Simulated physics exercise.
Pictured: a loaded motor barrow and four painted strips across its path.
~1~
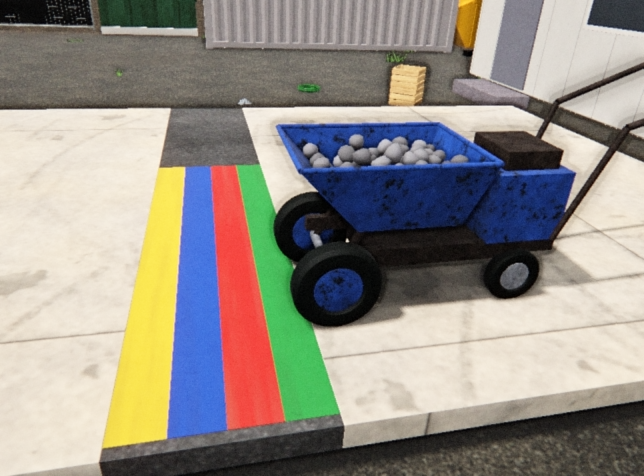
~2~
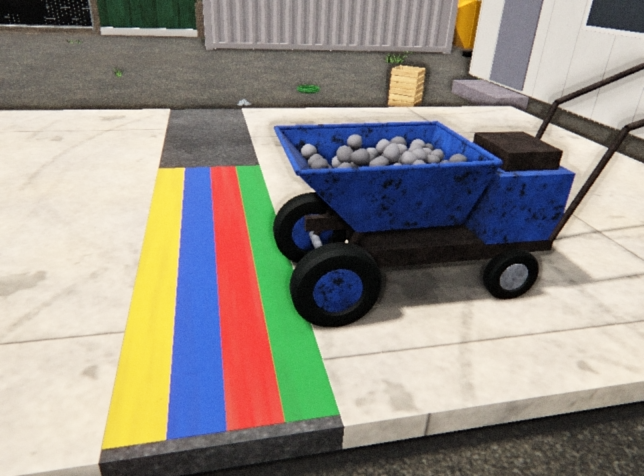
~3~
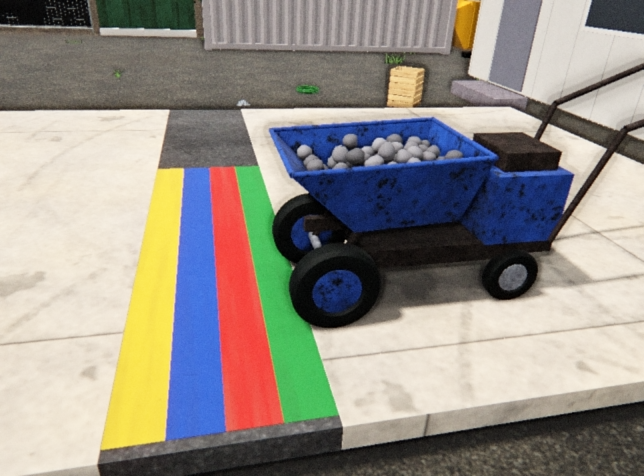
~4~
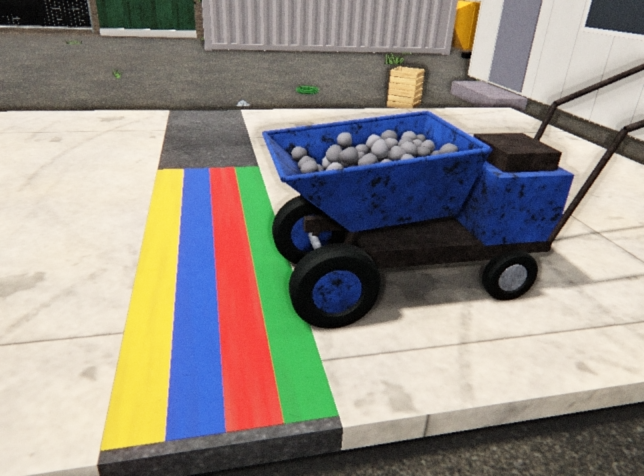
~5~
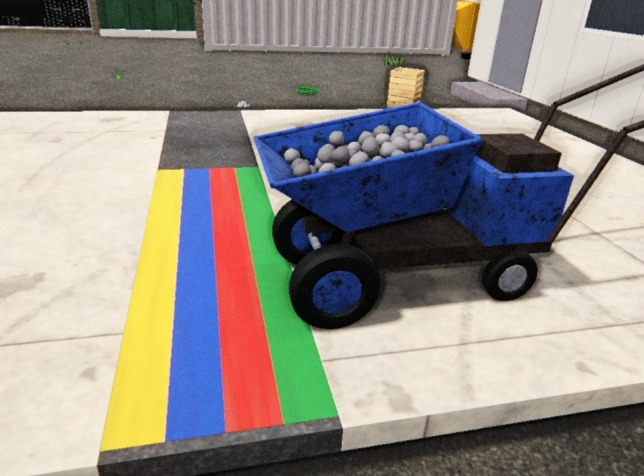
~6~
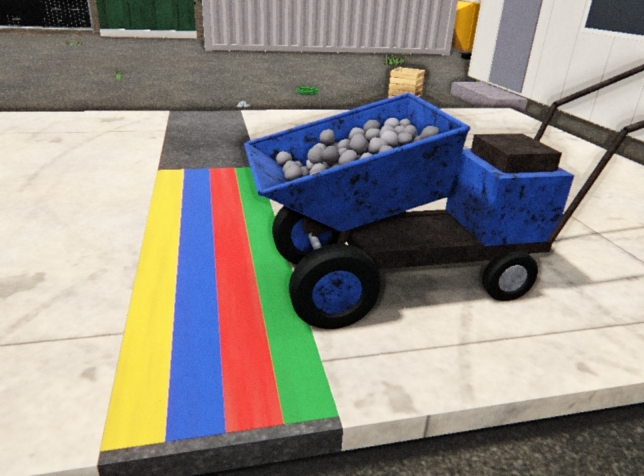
Paved yard with yellow, blue, red and green strips, a parked blue motor barrow gradually tilting its skip of round cobbles leftward.
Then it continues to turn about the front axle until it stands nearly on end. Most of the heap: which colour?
Colour: Yellow.
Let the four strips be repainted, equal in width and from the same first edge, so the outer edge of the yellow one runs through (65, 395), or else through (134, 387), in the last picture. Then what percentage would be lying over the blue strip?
40 and 10 in a hundred.
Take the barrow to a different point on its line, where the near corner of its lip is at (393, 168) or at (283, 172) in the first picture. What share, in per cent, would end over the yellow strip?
First spot: Roughly 10 percent; second spot: Roughly 40 percent.
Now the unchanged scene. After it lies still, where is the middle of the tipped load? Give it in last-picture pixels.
Roughly at (145, 305), give or take.
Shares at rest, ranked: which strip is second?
I'd say the strip in blue.
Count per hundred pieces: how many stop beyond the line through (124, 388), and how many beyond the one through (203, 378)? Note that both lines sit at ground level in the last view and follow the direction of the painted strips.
I'd put it near 30 in a hundred, then near 80 in a hundred.
Just after the last frame, skip tipped steeply; every one in the skip.
A moment on, skip tipped right over; roughly two thirds in the skip; about a tenth over the blue strip; roughly a quarter over the yellow strip; just a few off the paint.
Further on, skip tipped right over; roughly a quarter in the skip; roughly a quarter over the blue strip; roughly a third over the yellow strip; roughly a quarter off the paint.
When it is over, skip tipped right over; roughly a quarter in the skip; not one over the green strip; not one over the red strip; roughly a quarter over the blue strip; roughly a third over the yellow strip; roughly a quarter off the paint.
